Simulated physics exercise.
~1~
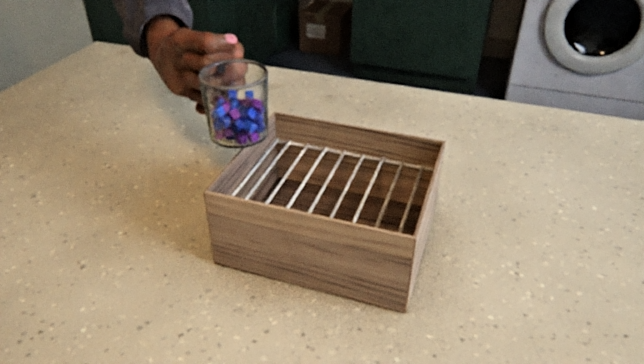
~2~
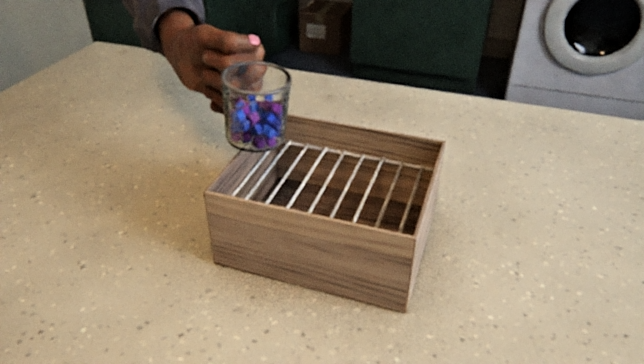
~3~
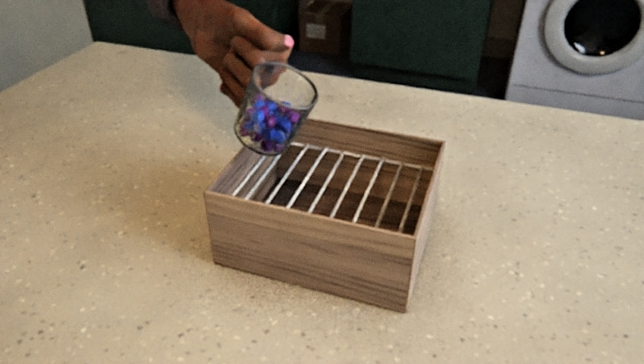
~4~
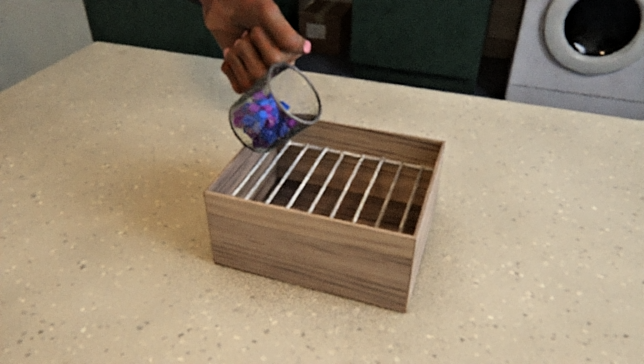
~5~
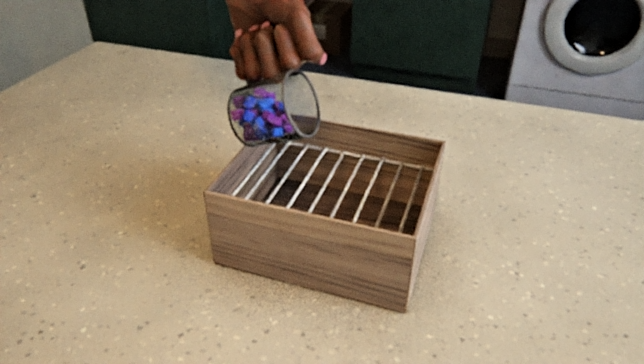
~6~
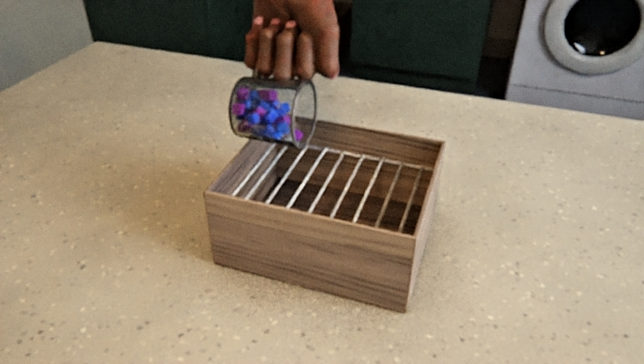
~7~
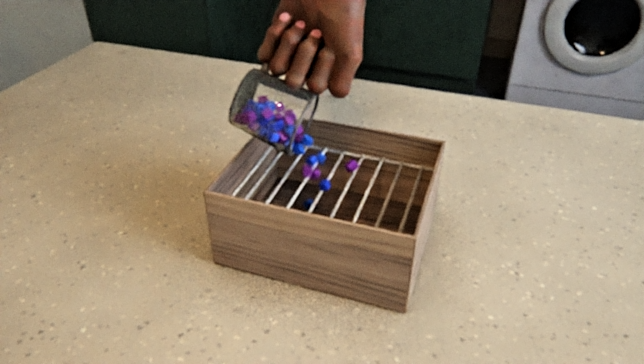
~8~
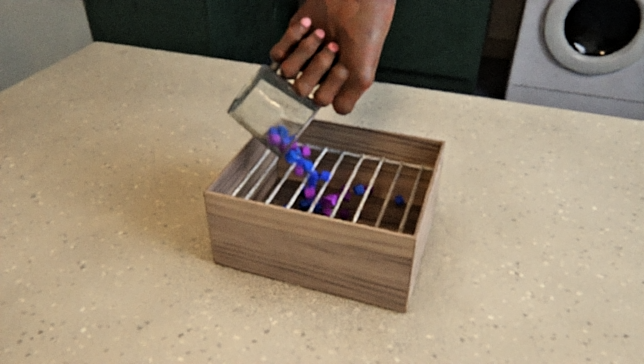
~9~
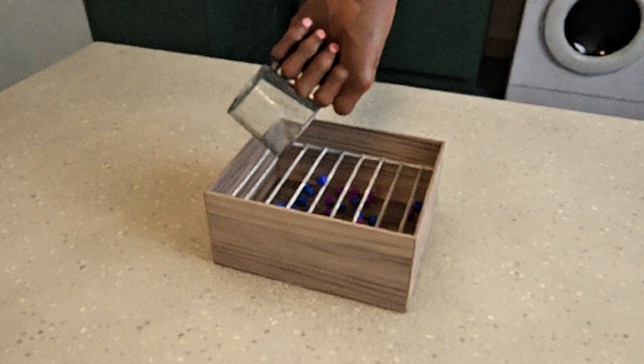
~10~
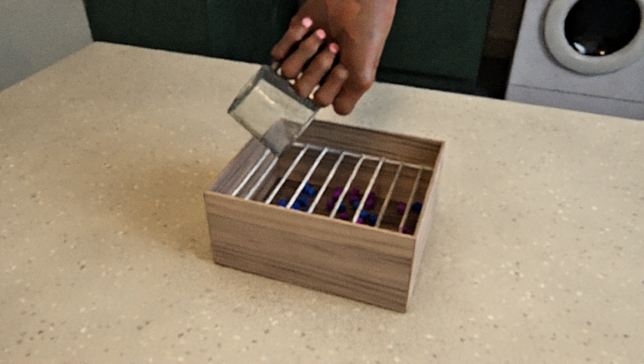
Blue and purple pieces tumbling from a glass cup tipped by a hand, all falling through a wire rack into a wooden box.
